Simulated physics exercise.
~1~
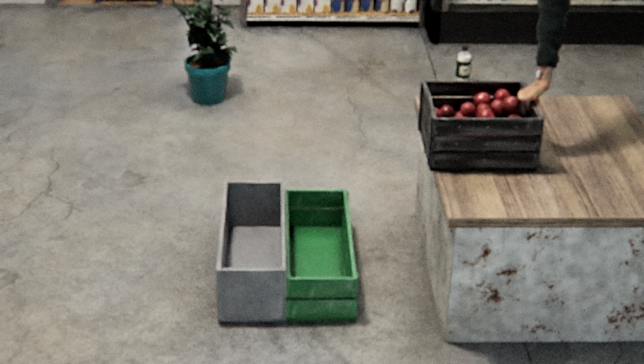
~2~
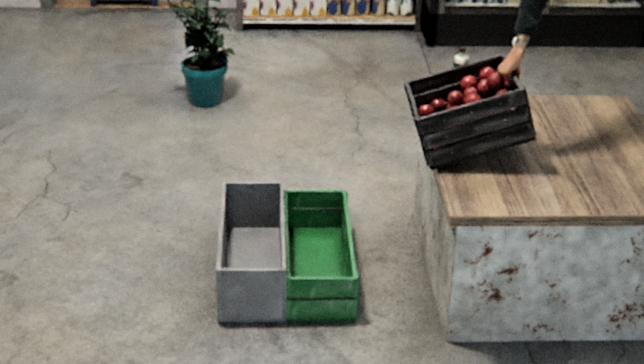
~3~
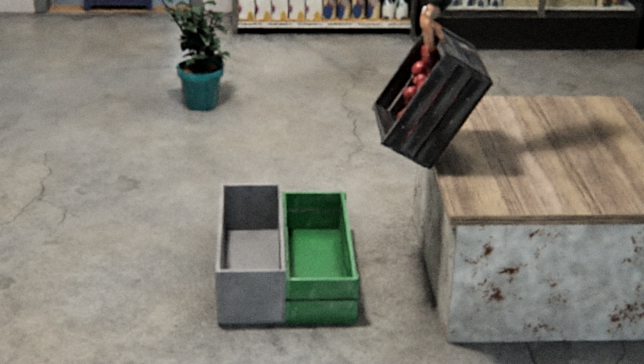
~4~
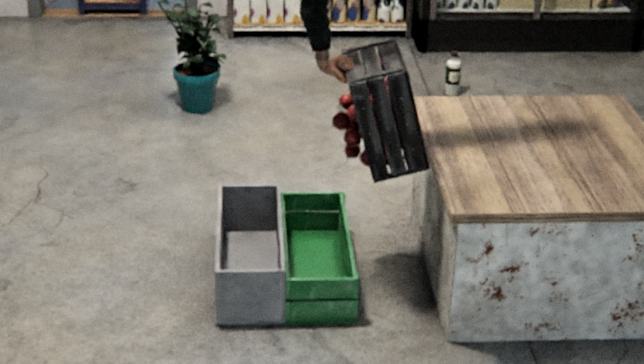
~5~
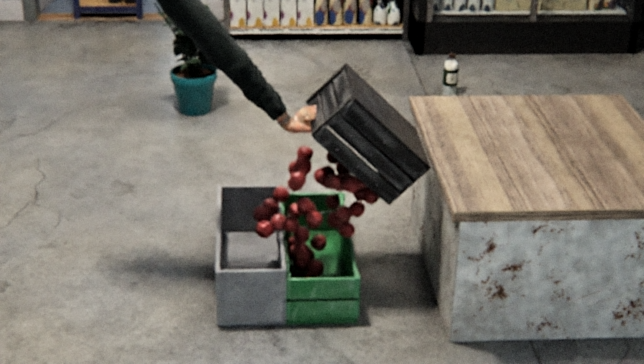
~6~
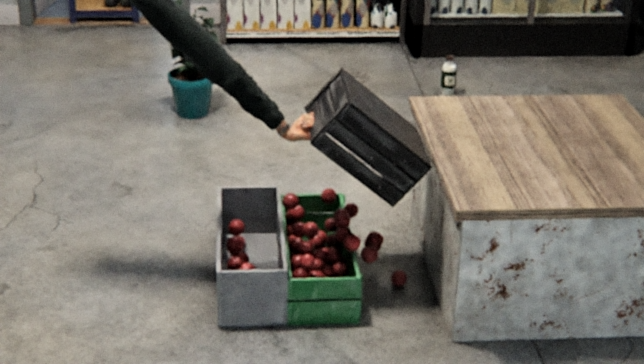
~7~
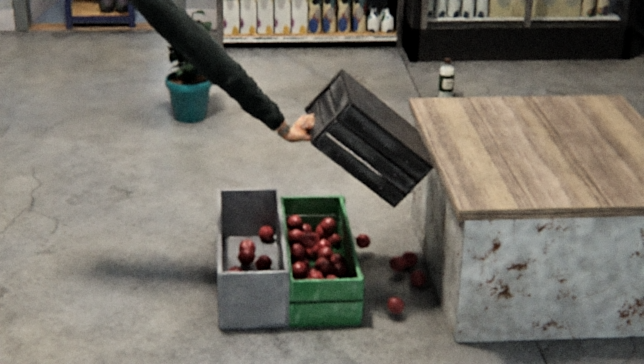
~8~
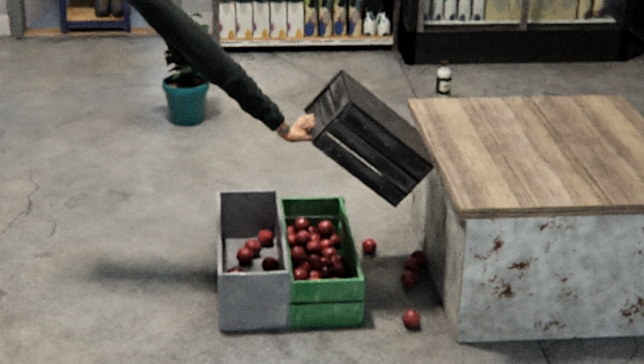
A hand in a dark sleeve grips a black slatted crate of red apples on a wood-topped bench at the right, seen from above in a room with a grey concrete floor. A green box and a grey bin stand side by side left of the bench, with a potted plant behind. The crate lifts, swings left off the edge and tips over steadily. Apples pour down in a loose stream, and the crate stays upended. Most settle in the green box, fewer land in the grey bin, and several come to rest on the floor beside the bench.
